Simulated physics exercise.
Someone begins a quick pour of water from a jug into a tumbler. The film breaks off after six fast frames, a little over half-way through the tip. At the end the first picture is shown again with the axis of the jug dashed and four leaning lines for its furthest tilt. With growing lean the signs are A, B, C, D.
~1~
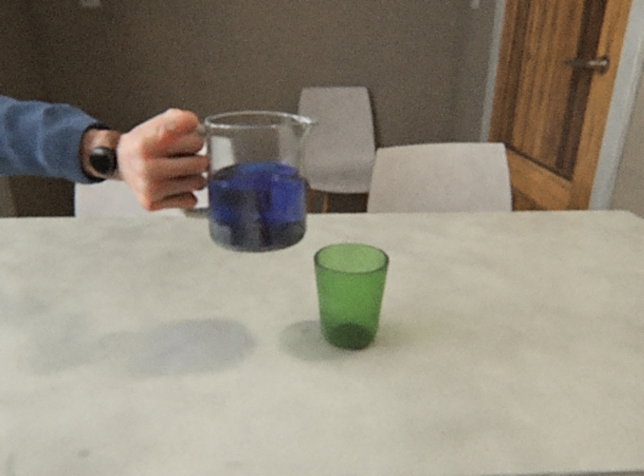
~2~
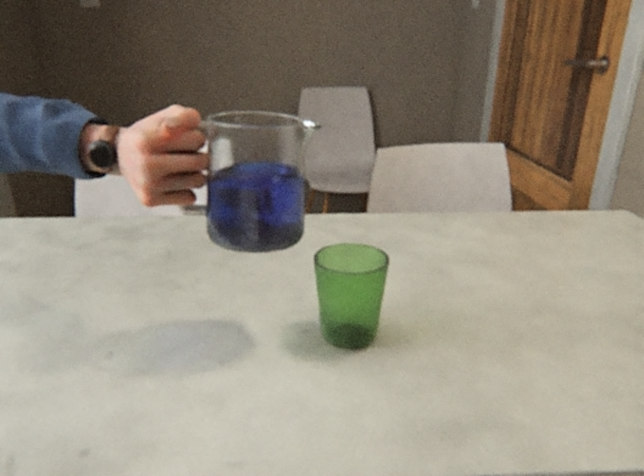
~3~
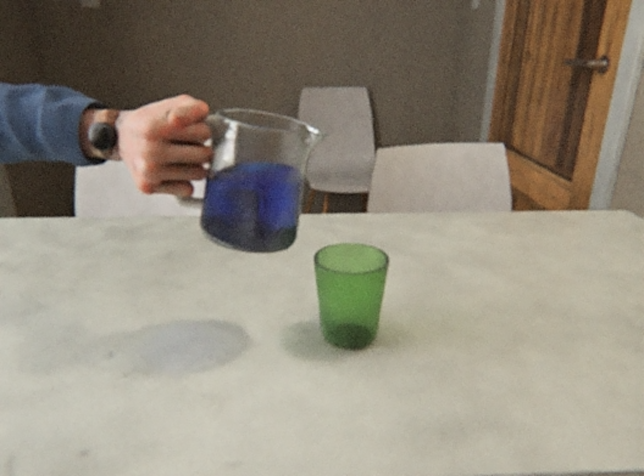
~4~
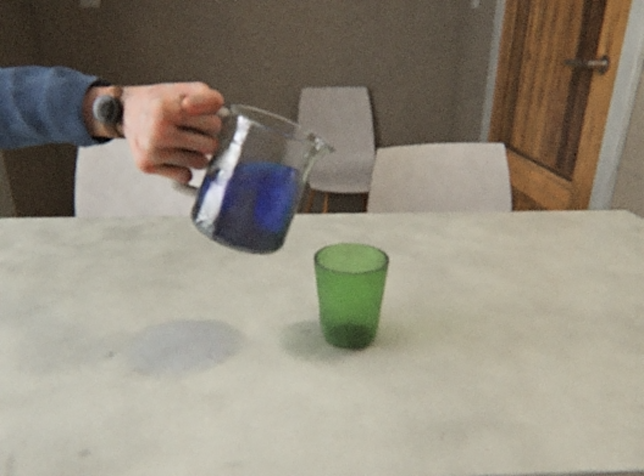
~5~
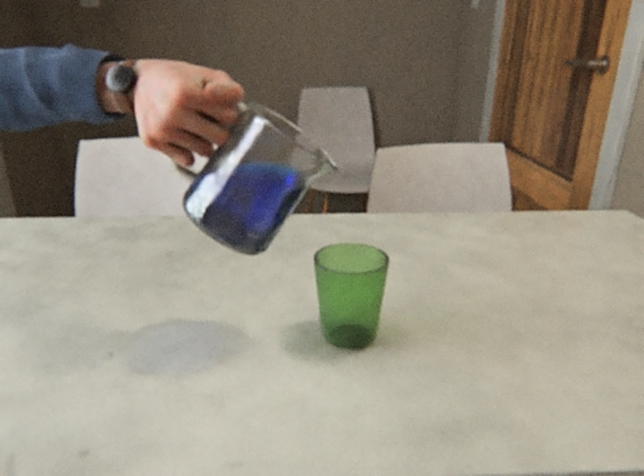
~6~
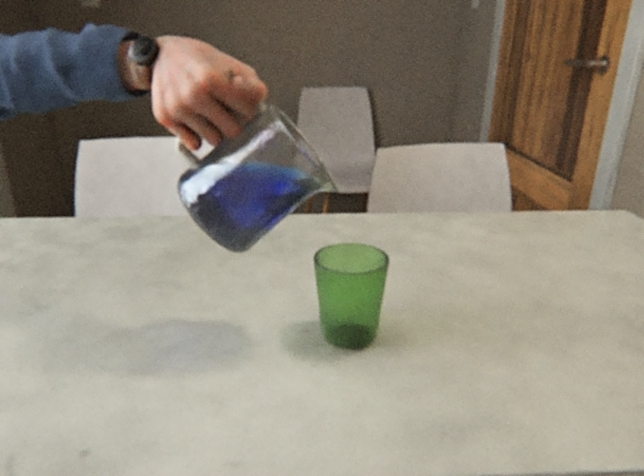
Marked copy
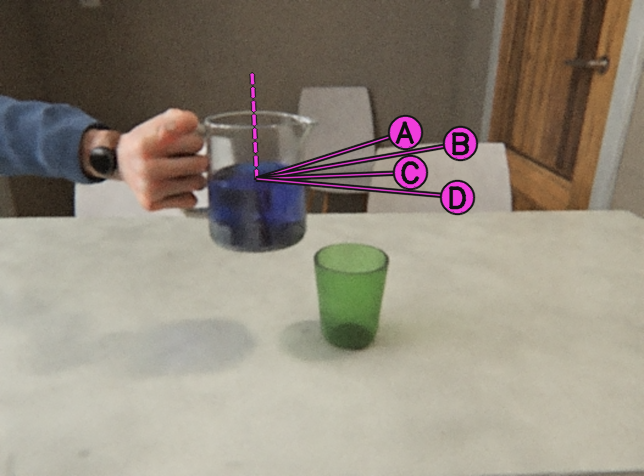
The clip shows a hand holding a clear glass jug of blue liquid above a pale table, beside a green tumbler, then tilting the jug steeply to the right while the liquid shifts toward its spout and the tumbler stays still.
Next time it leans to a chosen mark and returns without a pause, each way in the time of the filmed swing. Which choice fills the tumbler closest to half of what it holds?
A.
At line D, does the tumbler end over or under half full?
Over half.
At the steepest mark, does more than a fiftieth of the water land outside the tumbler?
Yes, it does.
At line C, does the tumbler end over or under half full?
Over.
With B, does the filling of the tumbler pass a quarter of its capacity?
Yes.
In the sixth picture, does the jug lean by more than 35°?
Yes, it does.
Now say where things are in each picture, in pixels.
Upright, lip at (317, 122); rim of the tumbler round (351, 257); nothing has left yet.
Tipped about 3°, lip at (320, 125); nothing has left yet.
Tipped about 10°, lip at (326, 134); nothing has left yet.
Tipped about 22°, lip at (333, 149); nothing has left yet.
Tipped about 36°, lip at (338, 168); nothing has left yet.
Tipped about 50°, lip at (337, 189); nothing has left yet.
On the marked copy, A at (389, 137); B at (443, 146); C at (393, 173); D at (440, 195).
For line A, the tumbler ends with about 53 % of what it can hold.
For line B, the tumbler ends with about 64 % of what it can hold; 10 % of the water is spilt.
For line C, the tumbler ends with about 77 % of what it can hold; 15 % of the water is spilt.
For line D, the tumbler ends with about 80 % of what it can hold; 25 % of the water is spilt.
